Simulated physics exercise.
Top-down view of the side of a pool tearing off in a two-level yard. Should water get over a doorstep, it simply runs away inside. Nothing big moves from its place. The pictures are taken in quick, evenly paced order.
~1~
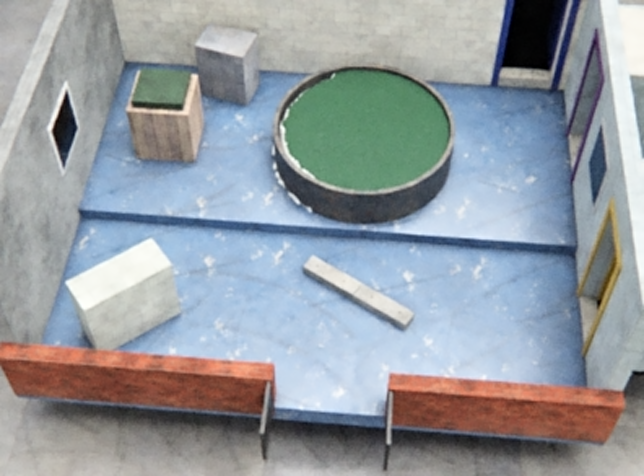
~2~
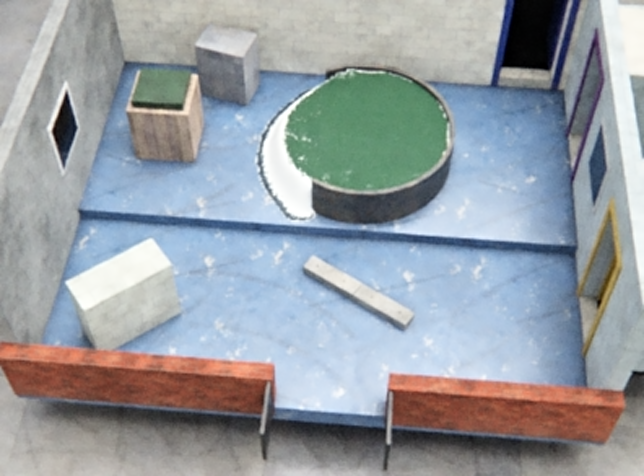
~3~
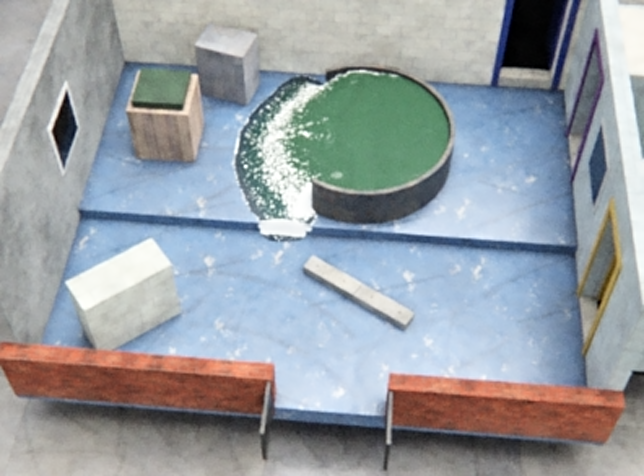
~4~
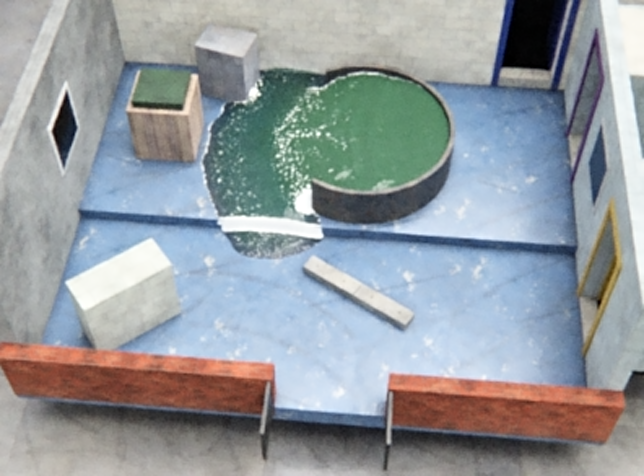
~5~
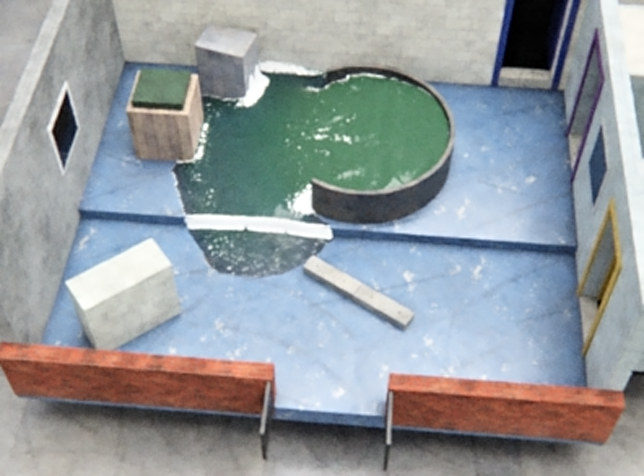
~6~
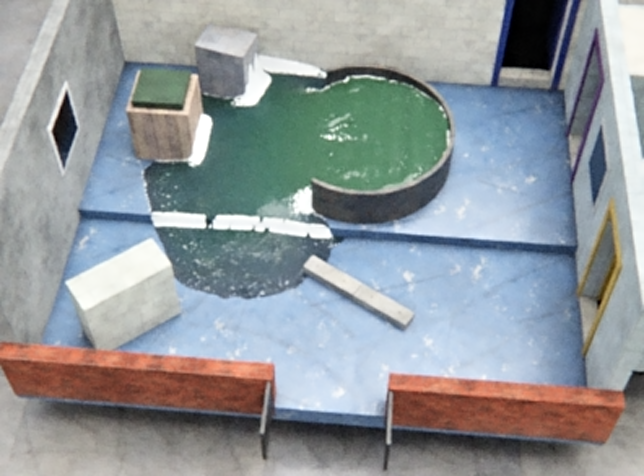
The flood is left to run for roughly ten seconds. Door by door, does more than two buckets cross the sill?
At the end, the yellow door will let through over two buckets; the blue door will let through no more than two buckets; the purple door will let through no more than two buckets.
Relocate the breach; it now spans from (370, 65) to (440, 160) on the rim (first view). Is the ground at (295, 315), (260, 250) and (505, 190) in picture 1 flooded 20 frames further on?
Untouched, untouched, soaked.
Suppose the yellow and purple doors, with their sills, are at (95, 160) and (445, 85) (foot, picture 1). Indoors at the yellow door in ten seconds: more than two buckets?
Outcome for the yellow: Exceeded.
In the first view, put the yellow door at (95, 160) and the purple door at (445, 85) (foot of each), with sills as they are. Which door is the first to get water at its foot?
Note: The yellow one comes first.
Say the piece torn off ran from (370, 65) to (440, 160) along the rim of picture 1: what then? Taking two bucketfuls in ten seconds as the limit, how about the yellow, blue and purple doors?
Result per door - yellow door: Exceeds; blue door: Exceeds; purple door: Exceeds.
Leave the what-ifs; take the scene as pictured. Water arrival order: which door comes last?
That would be the yellow one.
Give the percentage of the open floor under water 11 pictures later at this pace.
About 45 %.
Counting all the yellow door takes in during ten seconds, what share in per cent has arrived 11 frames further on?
Some 0 in a hundred.
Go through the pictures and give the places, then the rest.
In the first frame, still water in the round tank at (364, 129).
In the second frame, water pours out at (279, 140) and has run to (309, 217).
In the third frame, the front is at a hidden place, out from the gap at (279, 143).
In the fourth frame, water pours out at (279, 144) and has run to (246, 251).
In the fifth frame, the front is at (235, 269), out from the gap at (279, 145).
In the sixth frame, water pours out at (279, 145) and has run to (196, 283).
A moment on, water covers 40 % of the floor; the yellow door not reached, the blue door not reached, the purple door not reached.
Next, water covers 45 % of the floor; the yellow door not reached, the blue door not reached, the purple door not reached.
Then, water covers 55 % of the floor; the yellow door not reached, the blue door wet at the sill, nothing in, the purple door not reached.
Later, water covers 80 % of the floor; the yellow door not reached, the blue door wet at the sill, nothing in, the purple door wet at the sill, nothing in.
In the end, water covers 95 % of the floor; the yellow door over two buckets in, the blue door wet at the sill, nothing in, the purple door wet at the sill, nothing in.
